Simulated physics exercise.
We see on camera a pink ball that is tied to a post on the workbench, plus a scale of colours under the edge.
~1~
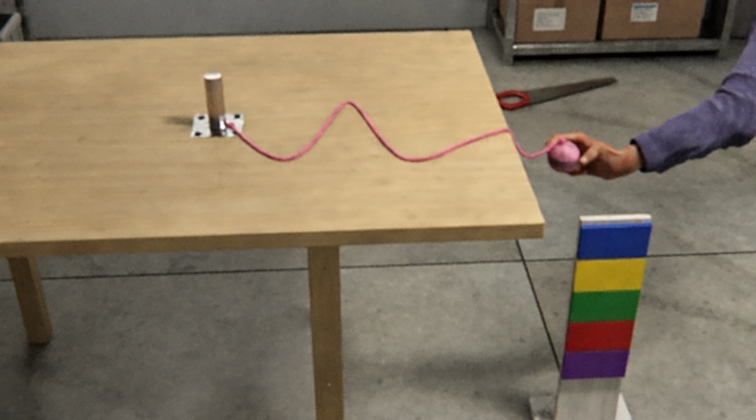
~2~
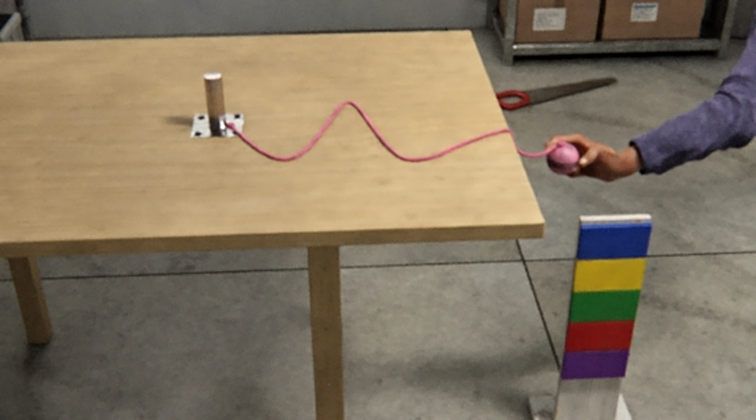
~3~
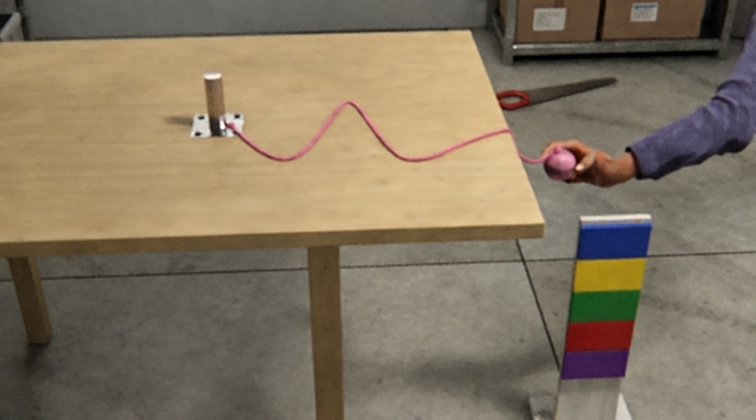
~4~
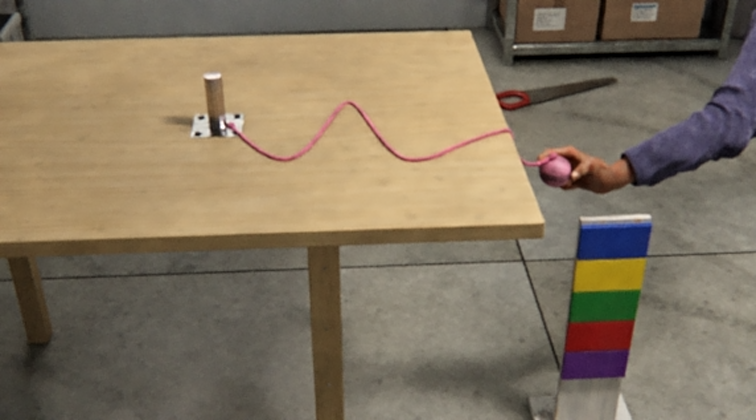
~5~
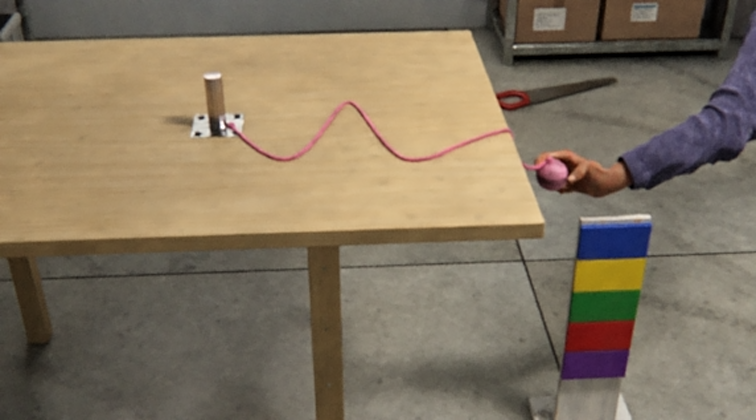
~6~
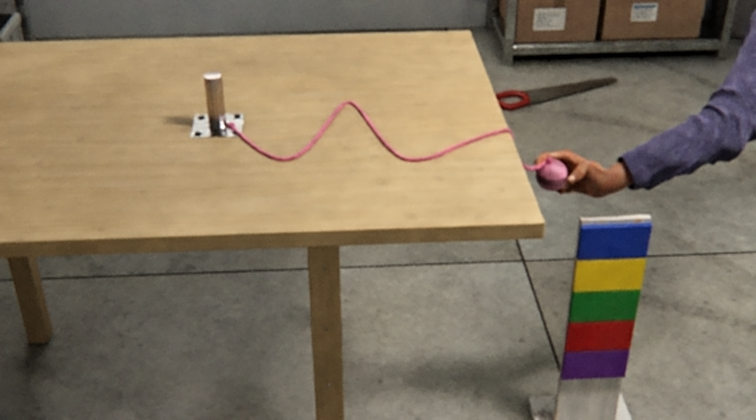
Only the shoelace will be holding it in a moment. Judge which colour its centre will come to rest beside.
Its centre comes to rest beside purple.
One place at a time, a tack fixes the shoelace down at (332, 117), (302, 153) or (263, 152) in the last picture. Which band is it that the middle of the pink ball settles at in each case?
Result per try, in sequence: Green / red / red.
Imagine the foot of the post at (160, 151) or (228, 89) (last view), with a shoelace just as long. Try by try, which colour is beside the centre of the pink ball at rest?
For the first spot, red; for the second, purple.
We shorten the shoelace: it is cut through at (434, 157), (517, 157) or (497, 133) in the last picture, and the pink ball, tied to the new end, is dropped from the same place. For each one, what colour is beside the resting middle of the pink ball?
Result per try - blue; red; green.
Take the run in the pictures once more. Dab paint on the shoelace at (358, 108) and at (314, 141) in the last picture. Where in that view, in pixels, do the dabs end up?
First one: (484, 128); second one: (373, 127).
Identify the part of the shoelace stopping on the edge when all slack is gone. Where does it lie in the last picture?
Location: About (367, 119).
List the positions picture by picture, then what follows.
In the first frame, pink ball (564, 157); blue (615, 244); yellow (610, 276); green (605, 307); red (600, 337); purple (596, 366).
In the second frame, pink ball (563, 159); shoelace through (254, 146) (319, 135) (361, 111) (398, 155) (483, 137).
In the third frame, pink ball (559, 165).
In the fourth frame, pink ball (555, 171); shoelace through (254, 146) (319, 135) (361, 111) (398, 155) (483, 137).
In the fifth frame, pink ball (552, 175).
In the sixth frame, pink ball (551, 175); shoelace through (254, 146) (319, 135) (361, 111) (398, 155) (483, 137).
Soon after, ball near (472, 331); level with red.
Then, ball near (501, 371); level with purple.
At rest, ball near (479, 373); level with purple. Its middle rests at the purple band.
